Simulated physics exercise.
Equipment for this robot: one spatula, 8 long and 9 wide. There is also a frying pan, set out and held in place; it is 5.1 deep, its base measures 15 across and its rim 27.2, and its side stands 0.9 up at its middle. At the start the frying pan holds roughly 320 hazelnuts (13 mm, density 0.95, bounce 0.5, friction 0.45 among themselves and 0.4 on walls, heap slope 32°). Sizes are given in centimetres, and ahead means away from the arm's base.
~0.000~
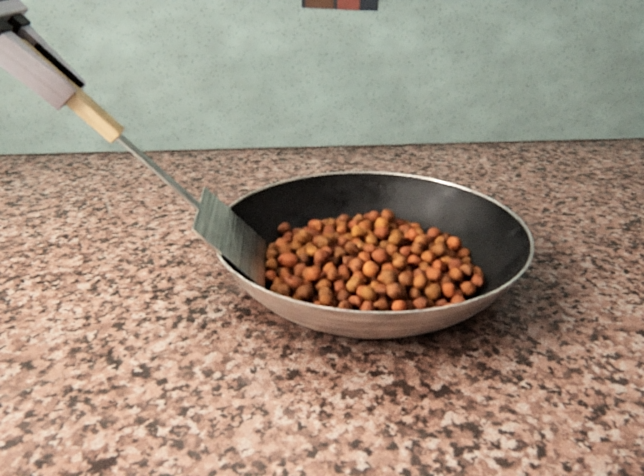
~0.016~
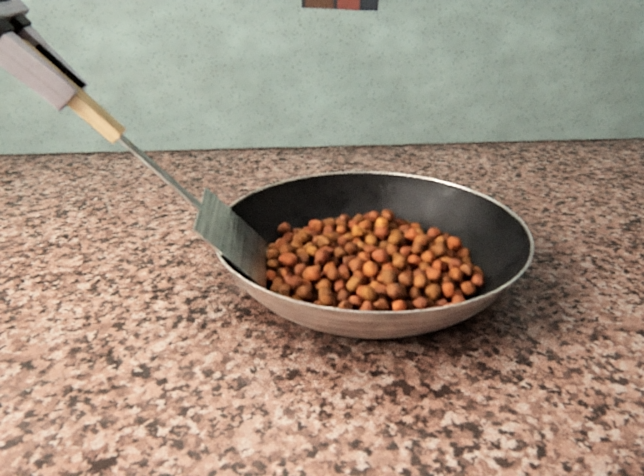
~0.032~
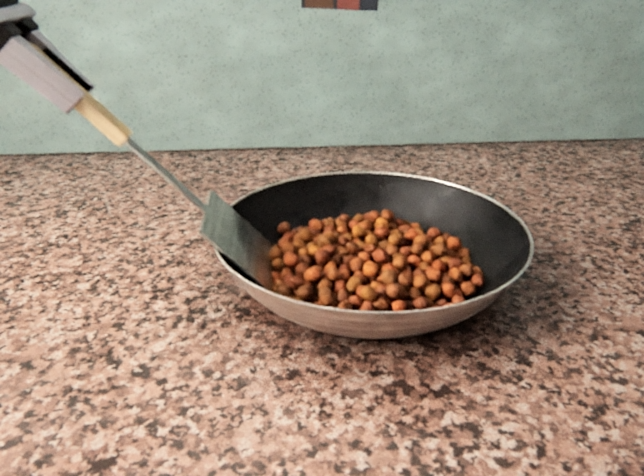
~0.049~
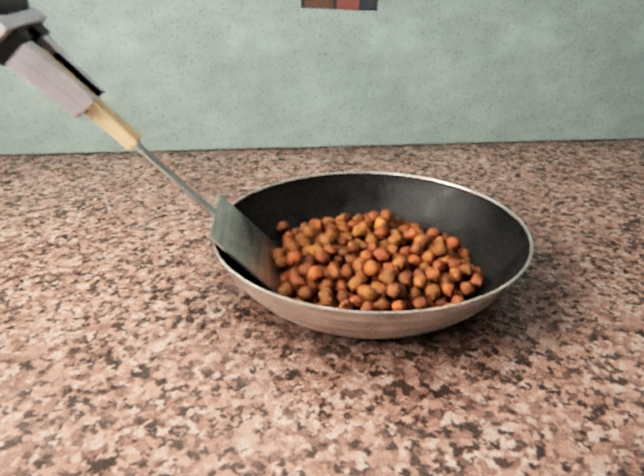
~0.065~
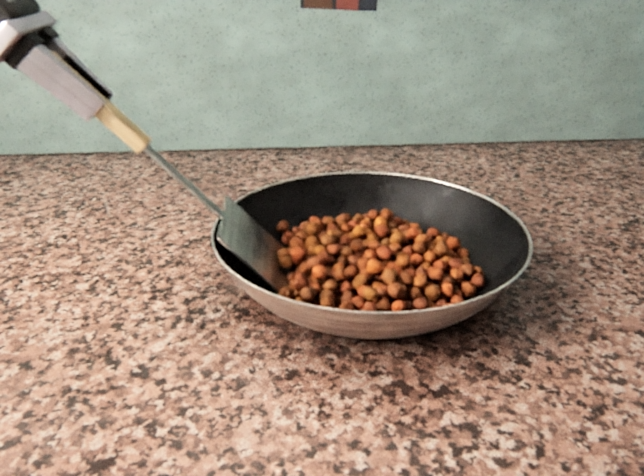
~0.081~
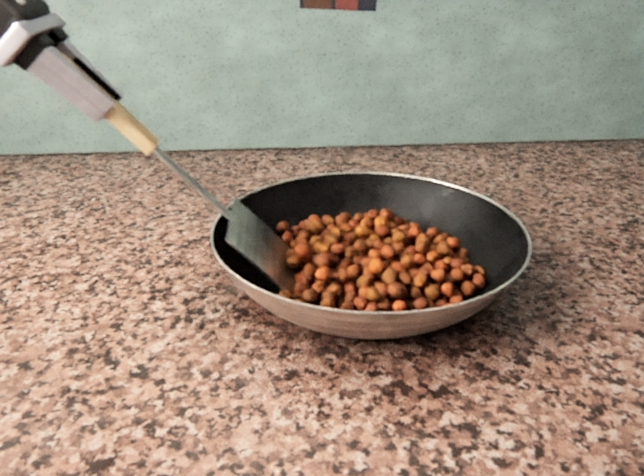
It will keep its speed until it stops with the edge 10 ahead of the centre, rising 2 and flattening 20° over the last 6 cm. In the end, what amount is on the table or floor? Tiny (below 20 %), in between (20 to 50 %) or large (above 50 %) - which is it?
Tiny, so below 20 %.
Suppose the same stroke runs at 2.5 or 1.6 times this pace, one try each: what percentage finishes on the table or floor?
The two tries give about 35 and 25 in a hundred.
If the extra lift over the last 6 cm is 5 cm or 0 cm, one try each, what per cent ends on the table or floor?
It works out to some 15 per cent for the first setting and some 5 per cent for the second.
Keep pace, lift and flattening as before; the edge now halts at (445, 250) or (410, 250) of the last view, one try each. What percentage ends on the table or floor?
Some 0 and 0 per cent.
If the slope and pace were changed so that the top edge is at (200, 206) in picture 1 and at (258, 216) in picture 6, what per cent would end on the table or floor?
My guess would be close to 30 per cent.
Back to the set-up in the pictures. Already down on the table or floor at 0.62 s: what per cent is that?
Roughly 10 percent of it.
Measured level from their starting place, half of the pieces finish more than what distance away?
Roughly 4 centimetres.
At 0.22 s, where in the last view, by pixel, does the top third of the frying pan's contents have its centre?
Centre estimated at around (396, 250).
By 0.22 s, sloping 48°, highest piece 4 above the table; 324 in the frying pan.
By 0.36 s, sloping 42°, highest piece 6 above the table; 324 in the frying pan.
By 0.62 s, sloping 28°, highest piece 7 above the table; 293 in the frying pan, 26 on the table or floor, 5 on the blade or in flight.
By 1.67 s, sloping 28°, highest piece 7 above the table; 288 in the frying pan, 36 on the table or floor.
Final count, 288 in the frying pan, 36 on the table or floor. That is 11 % on the table or floor.
